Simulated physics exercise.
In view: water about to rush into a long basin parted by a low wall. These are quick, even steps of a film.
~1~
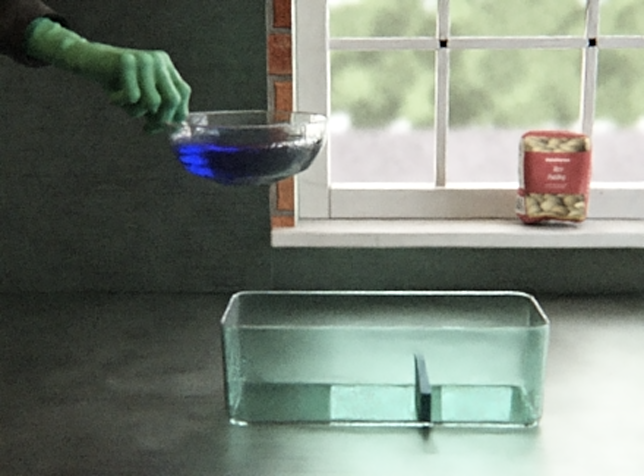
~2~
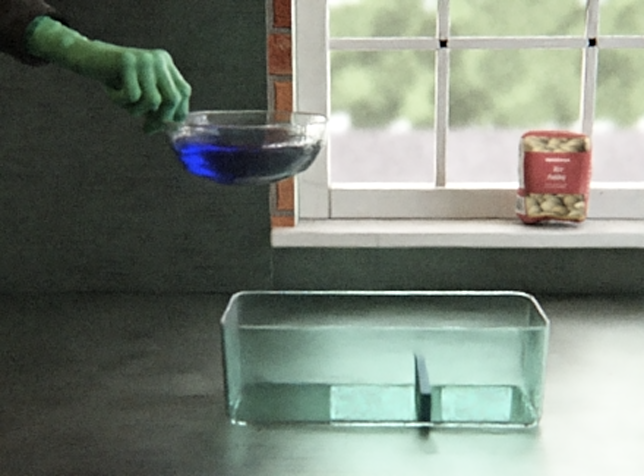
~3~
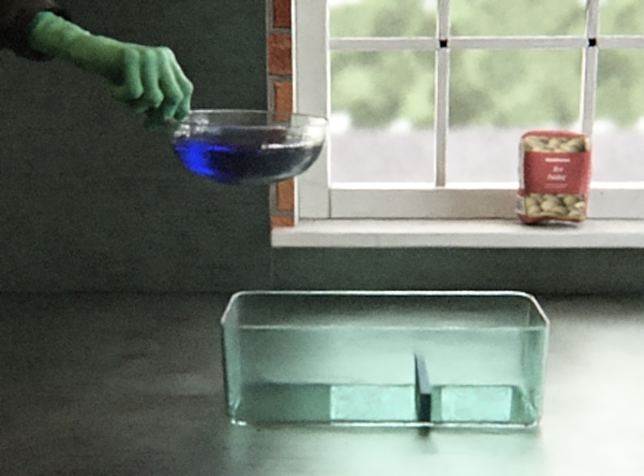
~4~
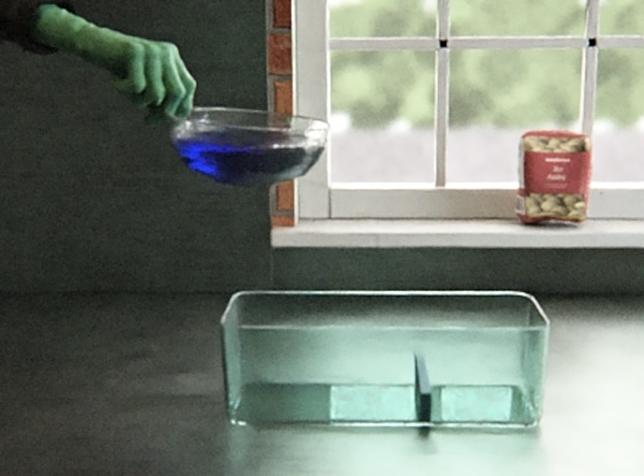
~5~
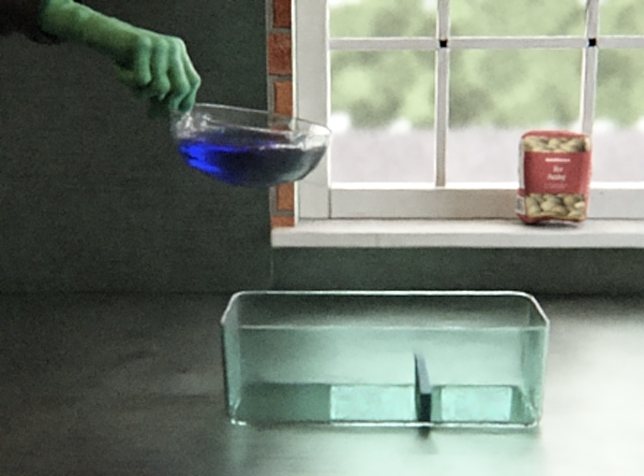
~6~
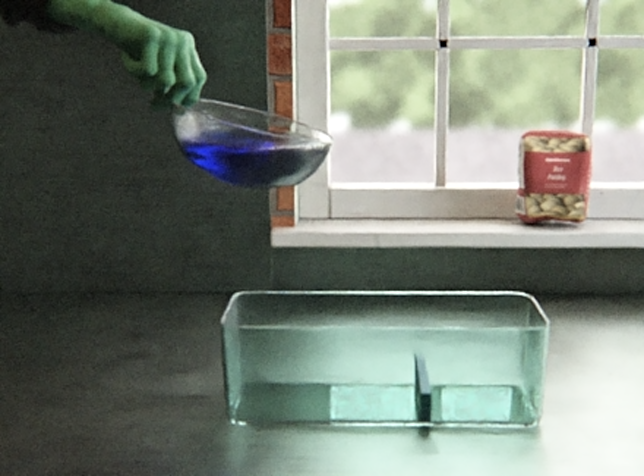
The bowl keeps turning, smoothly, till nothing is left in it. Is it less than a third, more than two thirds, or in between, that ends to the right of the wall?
The share right of the wall is under a third.
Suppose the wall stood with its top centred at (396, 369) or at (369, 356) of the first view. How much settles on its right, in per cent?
In turn 45 and 70 in a hundred.
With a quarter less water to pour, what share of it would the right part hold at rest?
It comes to 5 per cent or so.
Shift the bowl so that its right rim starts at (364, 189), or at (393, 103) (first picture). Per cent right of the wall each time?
In turn 30 and 65 in a hundred.
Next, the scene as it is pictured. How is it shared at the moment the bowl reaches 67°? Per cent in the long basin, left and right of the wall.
Left about 25, right about 0.
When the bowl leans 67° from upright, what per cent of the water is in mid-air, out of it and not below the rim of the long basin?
Roughly 40 in a hundred.
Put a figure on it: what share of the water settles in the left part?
It comes to 90 per cent or so.
A moment on, the bowl is tipped part way and 33 per cent is still to pour, 26 is left of the wall and 0 right of it.
Next, the bowl is tipped right over and 0 per cent is still to pour, 88 is left of the wall and 5 right of it.
Then the bowl is tipped right over and 0 per cent is still to pour, 91 is left of the wall and 7 right of it.
Later the bowl is tipped right over and 0 per cent is still to pour, 91 is left of the wall and 8 right of it.
Finally, 91 per cent lies left of the wall, 8 right of it and 2 outside.
